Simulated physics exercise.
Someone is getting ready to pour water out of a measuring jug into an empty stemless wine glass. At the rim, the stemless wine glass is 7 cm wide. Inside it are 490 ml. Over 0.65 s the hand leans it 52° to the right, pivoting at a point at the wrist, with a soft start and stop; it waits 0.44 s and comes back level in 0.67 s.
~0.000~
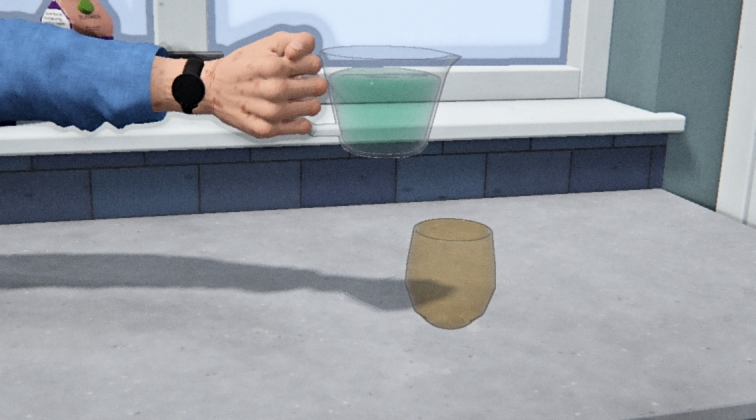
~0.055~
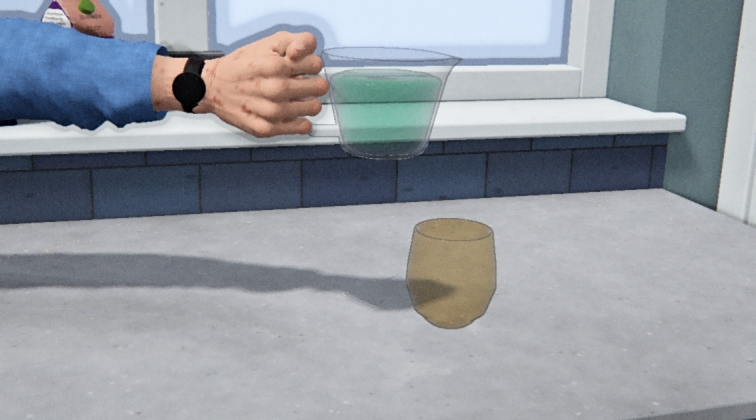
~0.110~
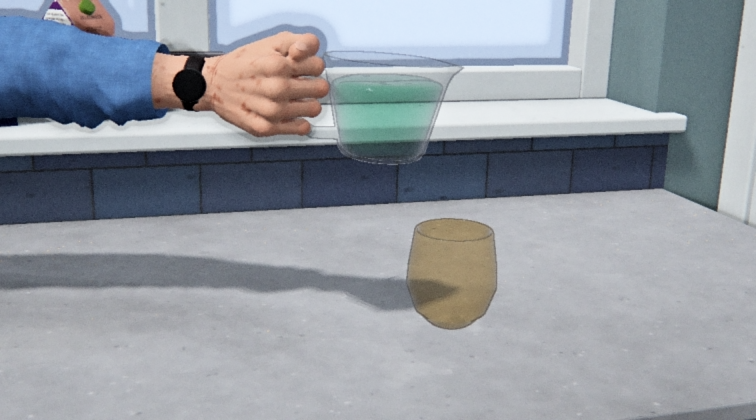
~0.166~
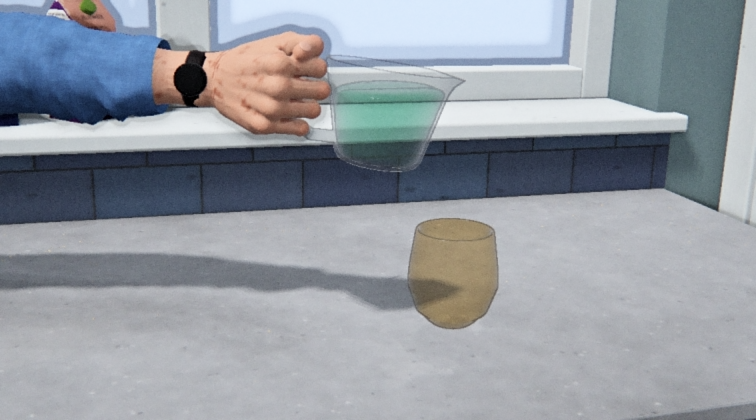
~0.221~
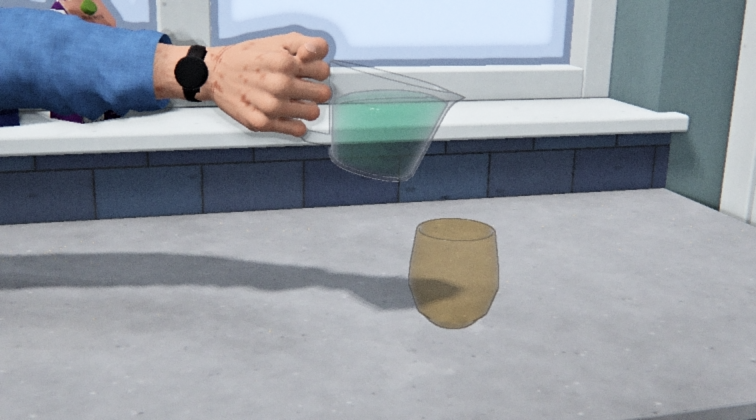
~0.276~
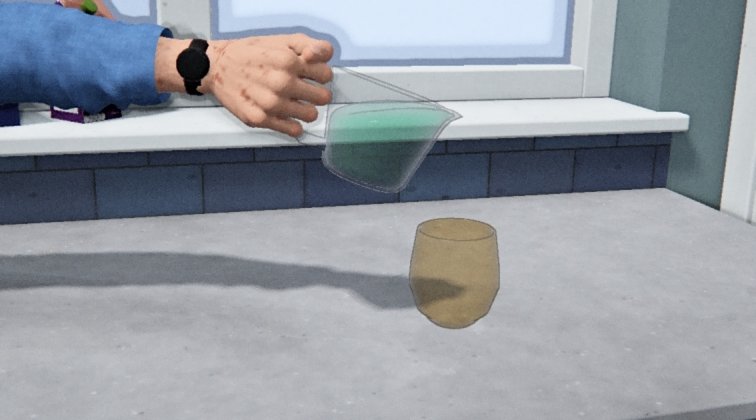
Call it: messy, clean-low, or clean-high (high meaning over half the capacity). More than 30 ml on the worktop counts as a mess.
Clean-high.
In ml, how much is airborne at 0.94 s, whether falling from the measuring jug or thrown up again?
About 30 ml.
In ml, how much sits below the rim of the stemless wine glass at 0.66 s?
Roughly 100 ml.
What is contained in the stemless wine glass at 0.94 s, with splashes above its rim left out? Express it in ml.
Roughly 220 ml, give or take.
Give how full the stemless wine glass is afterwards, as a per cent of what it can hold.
65 %.
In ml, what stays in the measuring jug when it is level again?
Roughly 190 ml.
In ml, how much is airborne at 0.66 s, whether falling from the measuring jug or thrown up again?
It comes to about 40 ml.
After 0.66 s the tilt is 52° and the stemless wine glass has 100 ml, the measuring jug 350 ml, and 0 ml is on the worktop.
After 0.94 s the tilt is 52° and the stemless wine glass has 220 ml, the measuring jug 240 ml, and 5 ml is on the worktop.
After 1.24 s the tilt is 46° and the stemless wine glass has 285 ml, the measuring jug 195 ml, and 5 ml is on the worktop.
After 1.56 s the tilt is 11° and the stemless wine glass has 290 ml, the measuring jug 195 ml, and 5 ml is on the worktop.
In the end the stemless wine glass has 290 ml, the measuring jug 195 ml, and 5 ml is on the worktop.
